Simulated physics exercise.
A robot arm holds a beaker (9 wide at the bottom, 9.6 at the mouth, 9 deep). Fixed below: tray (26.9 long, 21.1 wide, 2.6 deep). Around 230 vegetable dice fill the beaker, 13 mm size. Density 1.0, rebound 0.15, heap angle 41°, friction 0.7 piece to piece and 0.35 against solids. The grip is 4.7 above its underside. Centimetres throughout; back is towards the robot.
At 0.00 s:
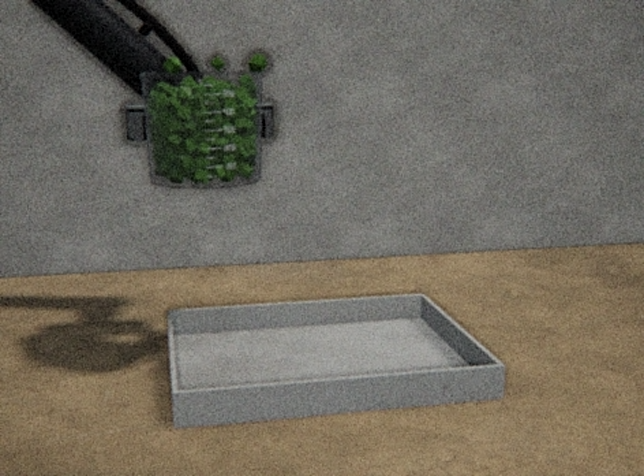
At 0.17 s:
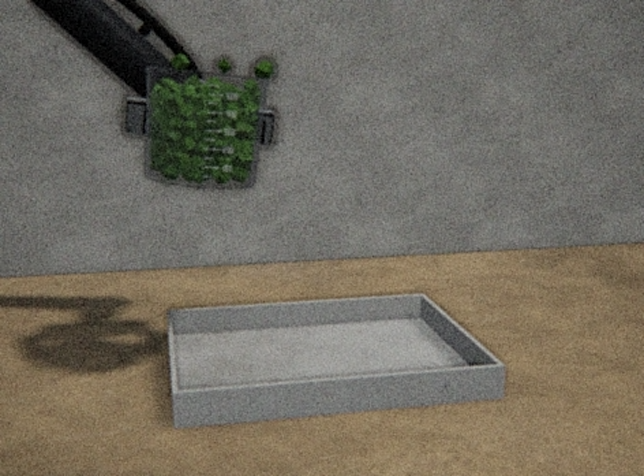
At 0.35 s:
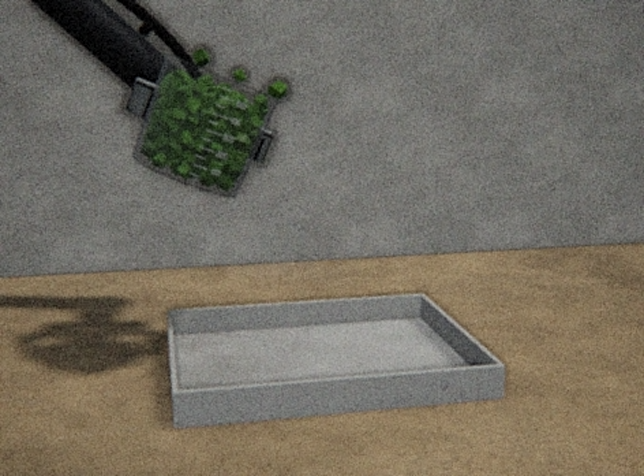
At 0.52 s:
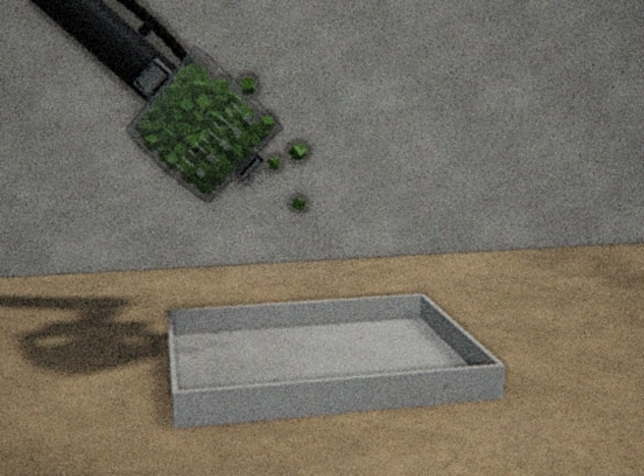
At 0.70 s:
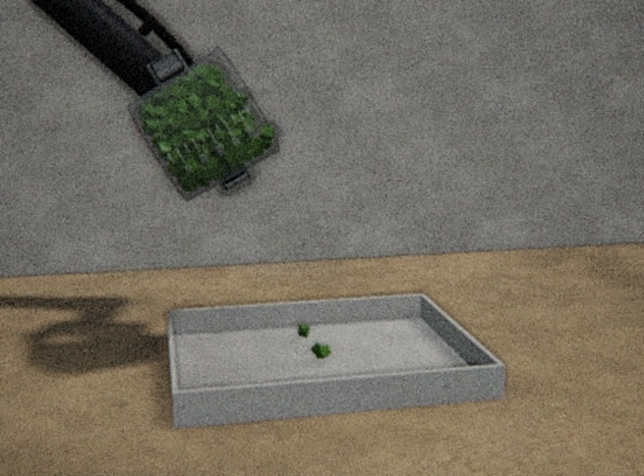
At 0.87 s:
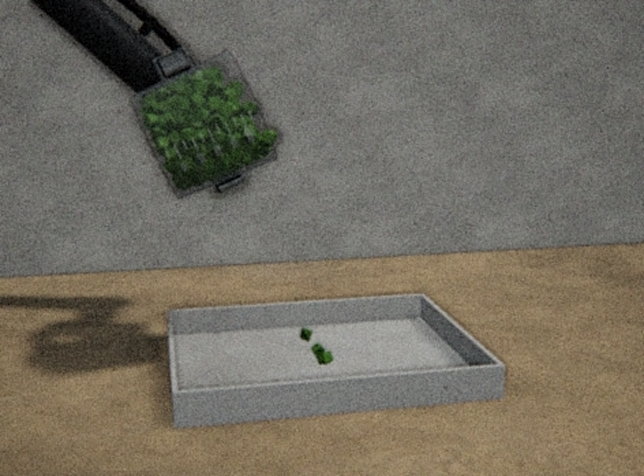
A dark robot arm reaching in from the upper left turns a see-through container packed with small green pieces clockwise, its base swinging left, in front of a mottled grey wall, viewed from slightly above by a still camera. Below it, a shallow grey rectangular tray sits on sandy brown ground, with a shadow at left. As the container tilts, a few green pieces drop from its right side and land in the tray, while most stay inside.
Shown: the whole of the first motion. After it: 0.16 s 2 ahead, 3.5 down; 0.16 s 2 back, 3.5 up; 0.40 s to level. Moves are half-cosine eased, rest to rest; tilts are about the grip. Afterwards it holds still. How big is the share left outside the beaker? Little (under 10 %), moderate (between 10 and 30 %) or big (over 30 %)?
A little share, under 10 %, ends outside the beaker.
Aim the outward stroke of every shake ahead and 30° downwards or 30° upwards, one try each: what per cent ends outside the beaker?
About 10 and 20 per cent.
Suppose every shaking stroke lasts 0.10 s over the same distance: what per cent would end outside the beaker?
It would be near 10 per cent.
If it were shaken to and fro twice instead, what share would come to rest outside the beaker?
It would be near 5 per cent.
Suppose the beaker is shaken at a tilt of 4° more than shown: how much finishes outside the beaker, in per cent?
About 10 per cent.
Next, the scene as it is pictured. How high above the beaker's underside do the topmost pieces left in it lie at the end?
Roughly 9.5 cm.
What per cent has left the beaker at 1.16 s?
Near 5 per cent so far.
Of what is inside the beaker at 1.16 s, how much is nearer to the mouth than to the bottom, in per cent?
About 50 per cent.
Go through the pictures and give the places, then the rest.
The first frame shows beaker middle at (204, 129), level; upper third of the load around (206, 100), from x 155 to 260, top at y 65; 234 in the beaker.
The second frame shows beaker middle at (204, 129), tilted 6° forward; upper third of the load around (204, 100), from x 155 to 265, top at y 65.
The third frame shows beaker middle at (203, 129), tilted 23° forward; upper third of the load around (202, 102), from x 150 to 280, top at y 60.
The fourth frame shows beaker middle at (203, 128), tilted 44° forward; upper third of the load around (200, 103), from x 145 to 300, top at y 70; 231 in the beaker, 3 in flight or on a rim.
The fifth frame shows beaker middle at (202, 128), tilted 61° forward; upper third of the load around (199, 103), from x 145 to 320, top at y 70; 231 in the beaker, 3 in the tray.
The sixth frame shows beaker middle at (202, 128), tilted 67° forward; upper third of the load around (199, 103), from x 150 to 325, top at y 70; 231 in the beaker, 3 in the tray.
By 1.16 s, tilted 67° forward, highest piece 26 above the table; 228 in the beaker, 4 in the tray, 2 in flight or on a rim.
By 1.45 s, tilted 19° forward, highest piece 26 above the table; 224 in the beaker, 8 in the tray, 2 in flight or on a rim.
By 1.79 s, level, highest piece 28 above the table; 224 in the beaker, 10 in the tray.
By 2.84 s, level, highest piece 28 above the table; 224 in the beaker, 10 in the tray.
Final count, 224 in the beaker, 10 in the tray. That is 4 % outside the beaker.
